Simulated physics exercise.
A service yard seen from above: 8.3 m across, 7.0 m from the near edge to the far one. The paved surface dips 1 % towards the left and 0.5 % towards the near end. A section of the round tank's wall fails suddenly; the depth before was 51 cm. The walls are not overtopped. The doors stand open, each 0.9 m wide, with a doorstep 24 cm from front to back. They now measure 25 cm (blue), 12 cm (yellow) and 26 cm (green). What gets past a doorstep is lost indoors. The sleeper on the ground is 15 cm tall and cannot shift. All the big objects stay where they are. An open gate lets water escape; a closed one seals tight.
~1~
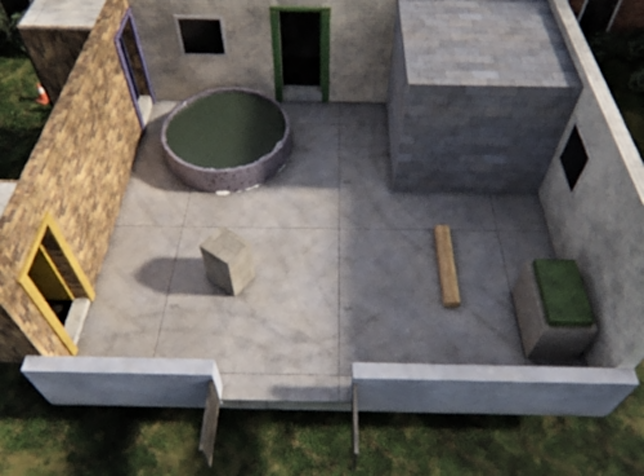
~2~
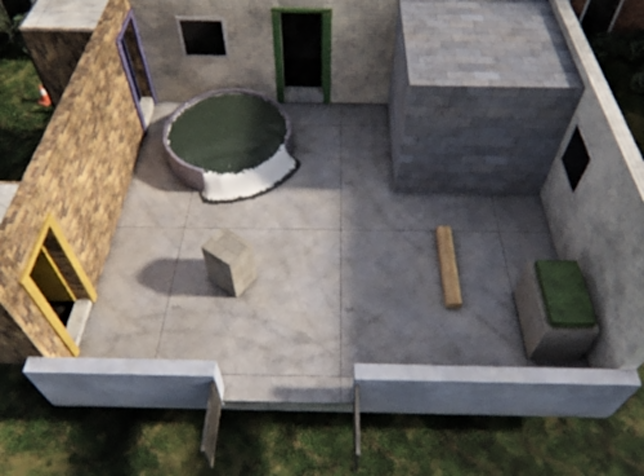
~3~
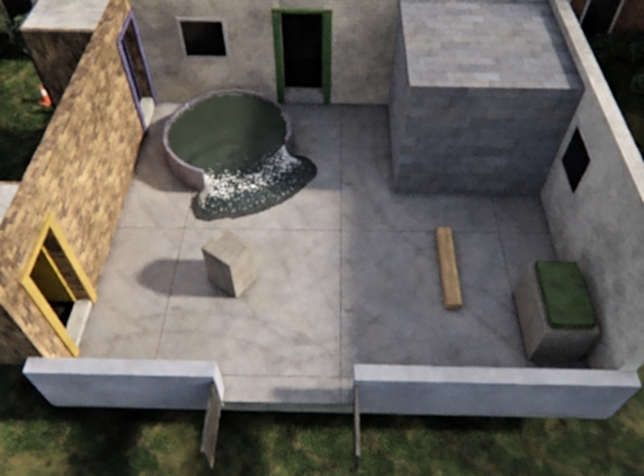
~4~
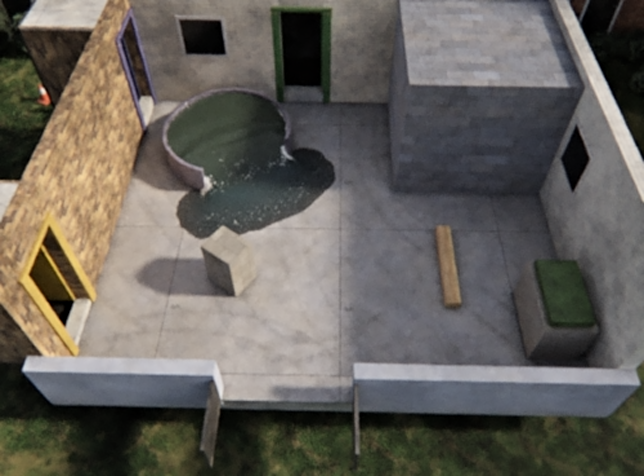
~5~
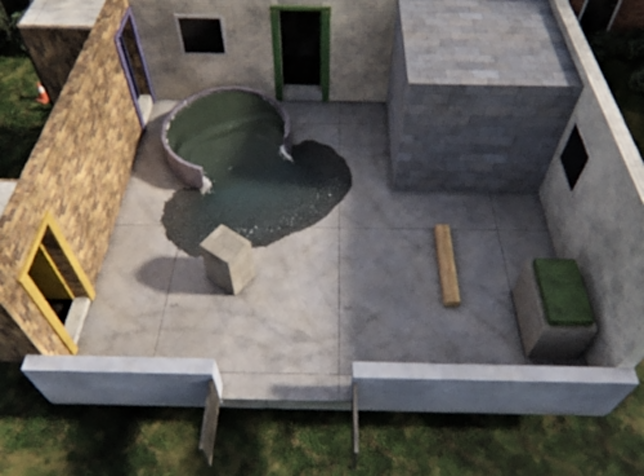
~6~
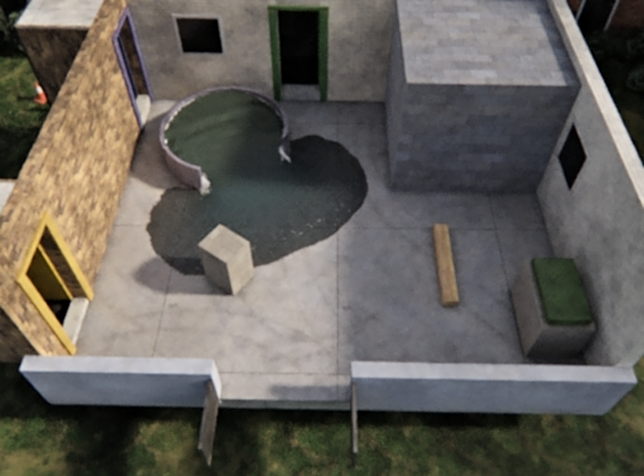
The video shows a walled, paved yard from above, where the near side of a round tank gives way and dark water pours out, spreading across the floor and around a pale block while the yellow-framed door stays dry.
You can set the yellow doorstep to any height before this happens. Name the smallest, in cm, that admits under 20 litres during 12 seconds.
At least 8 cm or so.
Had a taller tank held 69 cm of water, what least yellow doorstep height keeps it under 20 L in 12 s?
Some 11.5 cm.
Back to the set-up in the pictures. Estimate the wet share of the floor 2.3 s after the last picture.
Some 60 per cent of it.
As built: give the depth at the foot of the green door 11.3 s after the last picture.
Roughly 1.0 cm deep.
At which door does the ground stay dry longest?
The green one.
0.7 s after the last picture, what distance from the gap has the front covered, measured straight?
Some 3.8 m out.
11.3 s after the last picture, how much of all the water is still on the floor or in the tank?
About 76 per cent.
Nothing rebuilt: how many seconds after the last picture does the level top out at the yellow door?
Around 3.0 s.
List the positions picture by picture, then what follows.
Still water, 51 cm deep, in the round tank at (226, 130); the yellow door at (62, 292) is dry, in the first picture.
Water pours out at (254, 180) and has run 0.3 m, to (296, 167); about 6 cm deep outside, 51 cm at the back, in the second picture.
The gap is at (255, 182), the front 0.7 m out at (203, 217); the back of the round tank holds 51 cm, in the third picture.
The gap is at (254, 182), the front 1.1 m out at a hidden place; the back of the round tank holds 51 cm, in the fourth picture.
The gap is at (253, 181), the front 1.6 m out at (194, 251); the back of the round tank holds 51 cm, in the fifth picture.
The front is at (189, 270), 2.0 m from the gap at (252, 181); 7.2 m2 of floor is wet, 50 cm left at the back; the yellow door at (61, 292), 4.2 m from the gap, is still 1.9 m from the nearest water, in the sixth picture.
Then, 0.7 s after the last picture water covers 35 % of the floor, deepest (23 cm) near (249, 190); it has not reached the yellow door.
Then, 2.3 s after the last picture water covers 60 % of the floor, deepest (22 cm) near (441, 376); 11 cm at the yellow door, 0 litres in over its 12 cm doorstep.
Then, 11.3 s after the last picture water covers 90 % of the floor, deepest (8 cm) near (201, 383); 7 cm at the yellow door, 2 litres in over its 12 cm doorstep.
At the yellow door as built, the water peaked near 13 cm, 3.1 s after the last picture.
Run again over the same 12 s with other heights there, 30 litres in over 7 cm, 8 litres over 9.5 cm. The limit of 20 litres is kept from about 8 cm up.
